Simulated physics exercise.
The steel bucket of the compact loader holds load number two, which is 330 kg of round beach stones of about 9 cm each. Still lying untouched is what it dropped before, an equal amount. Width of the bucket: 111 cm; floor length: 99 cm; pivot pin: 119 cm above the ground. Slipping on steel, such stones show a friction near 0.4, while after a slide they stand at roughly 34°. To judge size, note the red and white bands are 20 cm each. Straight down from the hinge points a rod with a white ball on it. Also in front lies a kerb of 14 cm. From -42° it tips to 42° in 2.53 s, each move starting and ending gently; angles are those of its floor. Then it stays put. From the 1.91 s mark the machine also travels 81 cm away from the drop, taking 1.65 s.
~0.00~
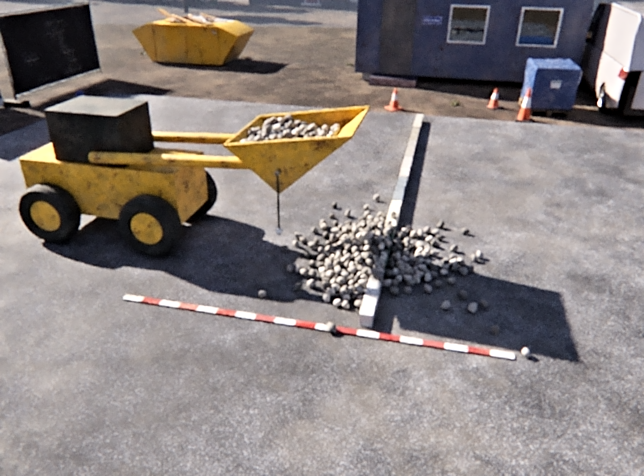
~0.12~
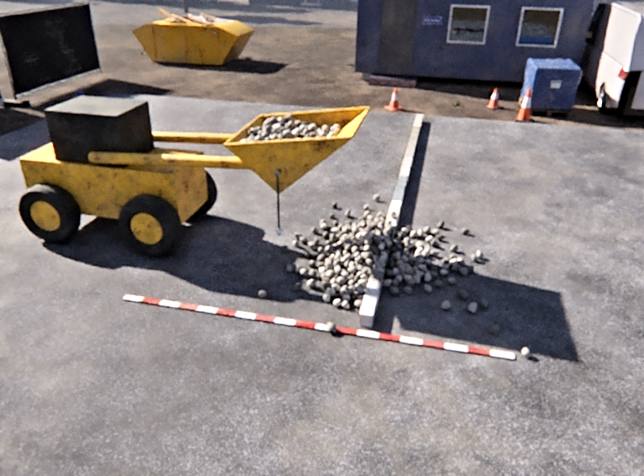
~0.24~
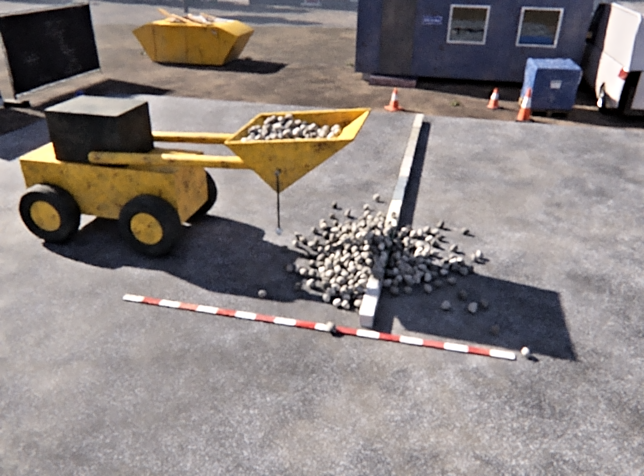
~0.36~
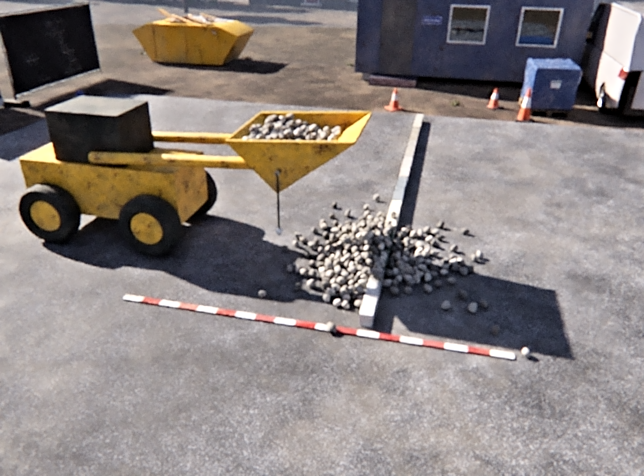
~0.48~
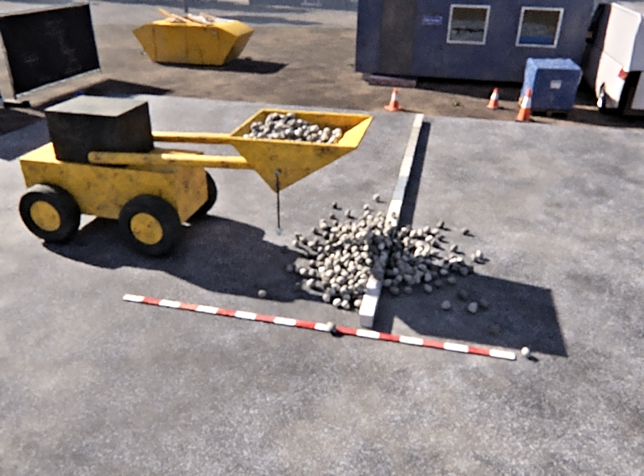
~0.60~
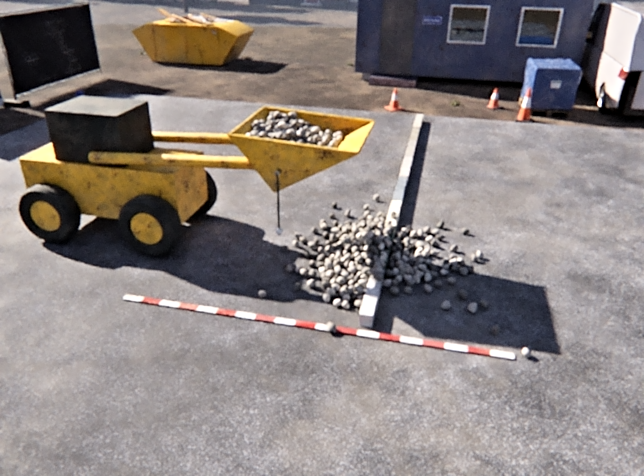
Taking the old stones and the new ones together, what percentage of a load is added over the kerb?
About 20 per cent.
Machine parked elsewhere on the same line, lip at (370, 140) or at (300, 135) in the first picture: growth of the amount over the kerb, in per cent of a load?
About 40 per cent from the first spot and 0 per cent from the second.
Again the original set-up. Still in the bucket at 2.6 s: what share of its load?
Held: Around 0 % of the load.
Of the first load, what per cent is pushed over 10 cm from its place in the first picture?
15 %.
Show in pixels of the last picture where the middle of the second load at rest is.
They end up centred around (352, 244).
After 1.9 s the floor is at 29°; in per cent of one load, 96 in the bucket, 81 on this side of the kerb, 23 over the kerb; the foremost stones are at (482, 284).
After 2.6 s the floor is at 42°; in per cent of one load, 0 in the bucket, 162 on this side of the kerb, 38 over the kerb; the foremost stones are at (482, 284).
After 4.0 s the floor is at 42°; in per cent of one load, 0 in the bucket, 157 on this side of the kerb, 43 over the kerb; the foremost stones are at (482, 284).
After 6.8 s the floor is at 42°; in per cent of one load, 0 in the bucket, 157 on this side of the kerb, 43 over the kerb; the foremost stones are at (482, 284). Net gain over the kerb, 20.
